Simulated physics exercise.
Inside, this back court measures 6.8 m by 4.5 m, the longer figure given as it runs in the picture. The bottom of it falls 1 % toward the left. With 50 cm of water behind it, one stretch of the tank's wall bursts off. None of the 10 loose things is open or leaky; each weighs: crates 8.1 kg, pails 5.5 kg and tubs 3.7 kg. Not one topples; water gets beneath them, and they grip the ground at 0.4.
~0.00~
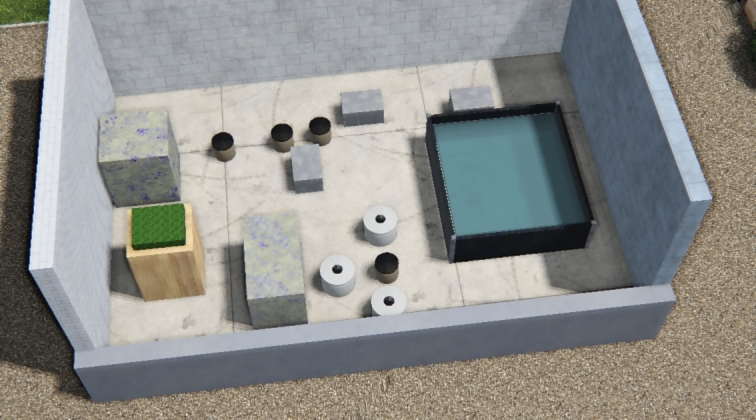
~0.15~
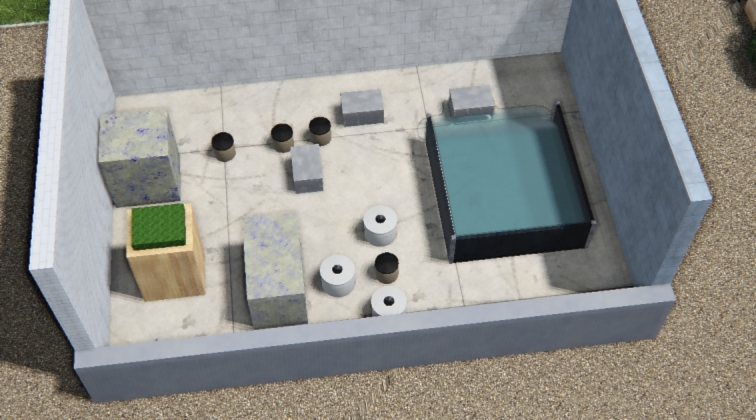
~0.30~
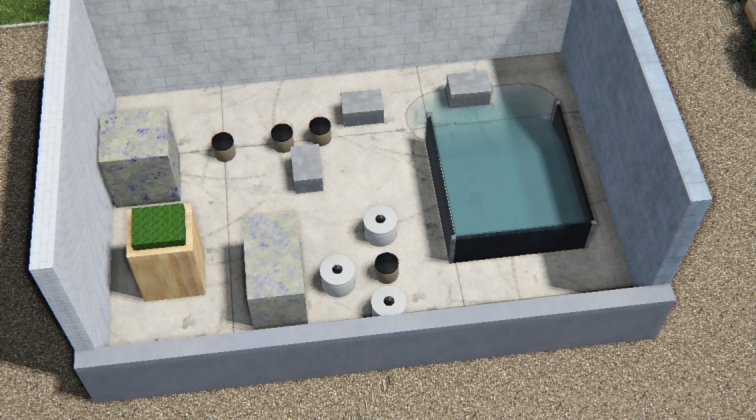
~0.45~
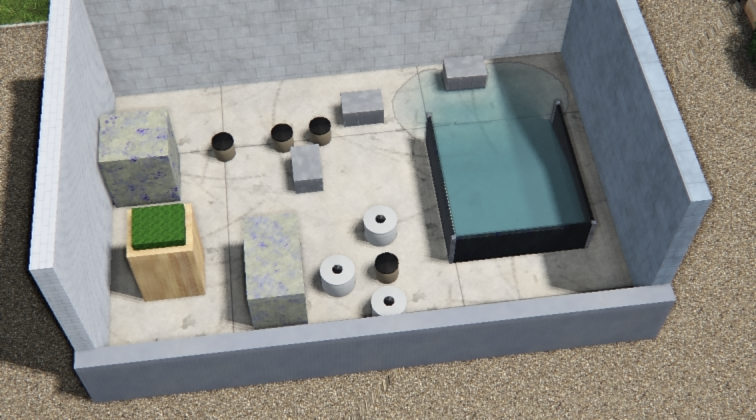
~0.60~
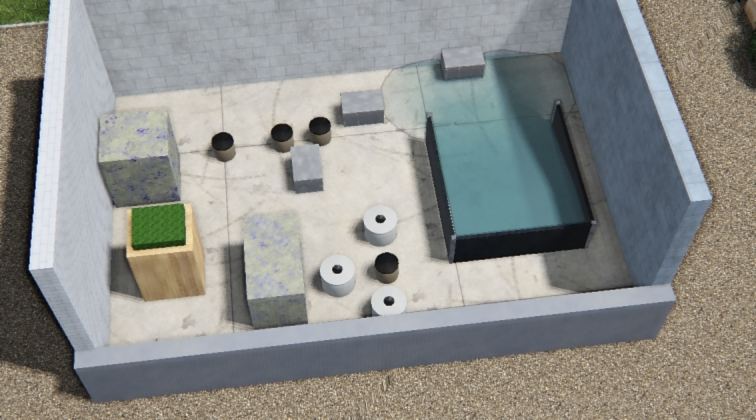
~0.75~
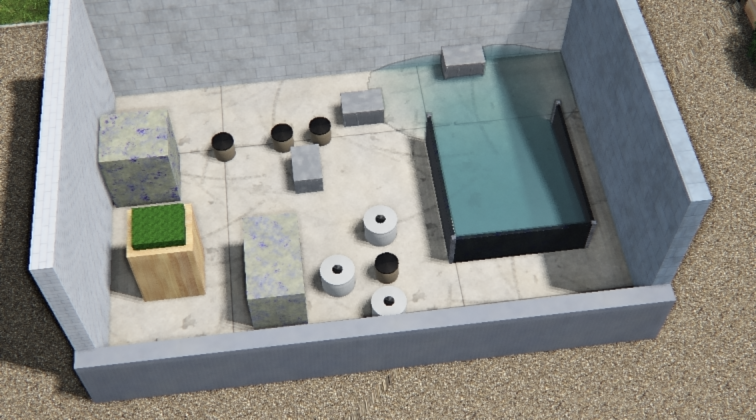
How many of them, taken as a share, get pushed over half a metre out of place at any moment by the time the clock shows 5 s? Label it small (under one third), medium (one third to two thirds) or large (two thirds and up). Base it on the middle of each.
Medium.
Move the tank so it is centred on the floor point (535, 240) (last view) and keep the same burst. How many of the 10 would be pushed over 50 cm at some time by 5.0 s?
That would give 6.
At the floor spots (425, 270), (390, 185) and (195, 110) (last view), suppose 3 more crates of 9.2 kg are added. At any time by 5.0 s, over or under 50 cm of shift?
One after another they come out inside the limit, inside the limit, above it.
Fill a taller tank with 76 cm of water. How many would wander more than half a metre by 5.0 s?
Then the count would be 8.
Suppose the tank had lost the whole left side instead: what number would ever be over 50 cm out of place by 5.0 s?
You'd get 9 in that case.
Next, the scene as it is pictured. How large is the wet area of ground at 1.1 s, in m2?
Some 8.0 m2 of it.
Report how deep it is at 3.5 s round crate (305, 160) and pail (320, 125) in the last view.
Some 3 cm at the first, some 7 cm at the second.
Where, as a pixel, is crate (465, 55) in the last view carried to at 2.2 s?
Somewhere near (409, 52) in the last view.
After 1.1 s 1 of 10 are over 50 cm from their spots; 1 afloat.
After 2.2 s 1 of 10 are over 50 cm from their spots; 1 afloat.
After 3.5 s 5 of 10 are over 50 cm from their spots; 1 afloat.
After 5.0 s 6 of 10 are over 50 cm from their spots, and 6 have been at some point; 2 afloat.
